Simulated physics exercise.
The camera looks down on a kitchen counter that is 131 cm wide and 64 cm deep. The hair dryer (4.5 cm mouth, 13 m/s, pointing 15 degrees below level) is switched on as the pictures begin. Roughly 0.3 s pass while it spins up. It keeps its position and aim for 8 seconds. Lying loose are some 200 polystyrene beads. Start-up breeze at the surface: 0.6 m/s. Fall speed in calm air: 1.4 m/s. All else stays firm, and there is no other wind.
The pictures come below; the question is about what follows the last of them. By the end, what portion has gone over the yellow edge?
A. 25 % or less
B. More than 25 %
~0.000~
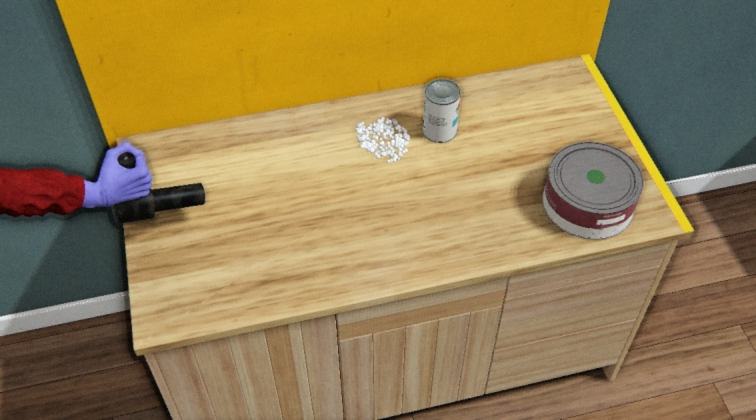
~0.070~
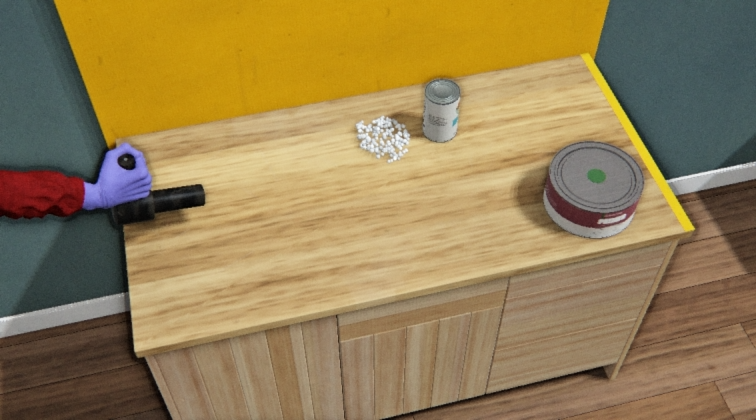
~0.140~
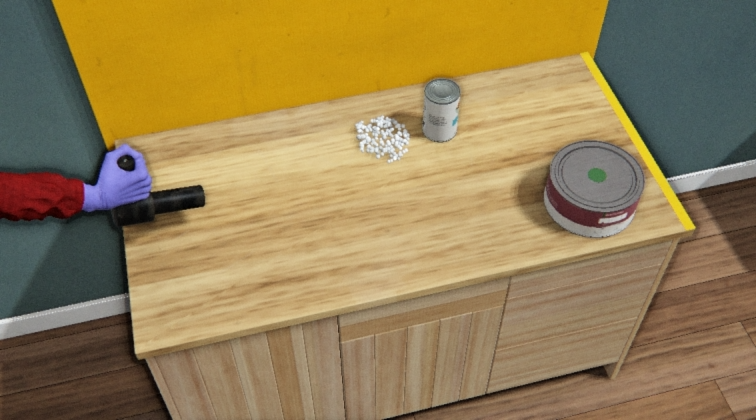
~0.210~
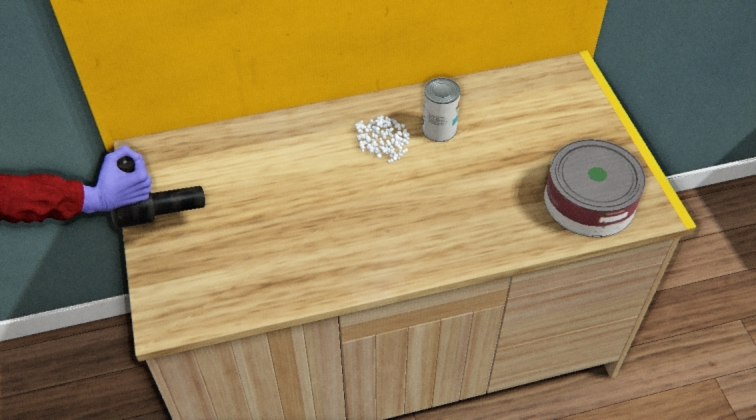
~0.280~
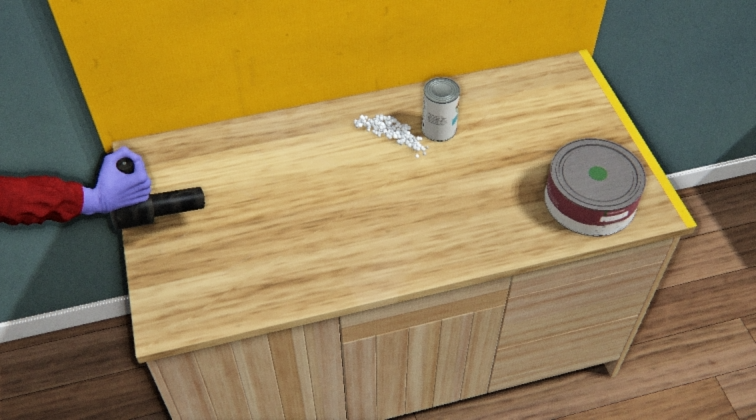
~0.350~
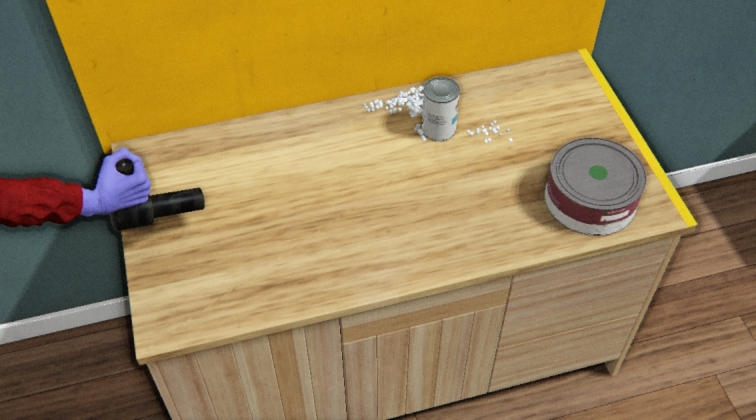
More than 25 % (B).
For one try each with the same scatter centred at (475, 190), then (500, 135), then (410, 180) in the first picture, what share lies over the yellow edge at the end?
80 %, 100 %, 90 %.
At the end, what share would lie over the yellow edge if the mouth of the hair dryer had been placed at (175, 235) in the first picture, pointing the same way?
Near 100 per cent.
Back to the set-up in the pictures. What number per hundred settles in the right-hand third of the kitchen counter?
It comes out near 0 in a hundred.
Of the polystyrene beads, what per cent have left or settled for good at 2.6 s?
Near 100 %.
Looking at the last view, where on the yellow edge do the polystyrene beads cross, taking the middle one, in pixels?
I'd say roughly (601, 73).
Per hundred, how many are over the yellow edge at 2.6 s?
About 100 %.
After 1.6 s, 100 % are over the yellow edge; 100 % have settled or left.
After 2.6 s, 100 % are over the yellow edge; 100 % have settled or left.
After 4.4 s, 100 % are over the yellow edge; 100 % have settled or left.
After 8.0 s, at the end, 100 % are over the yellow edge.
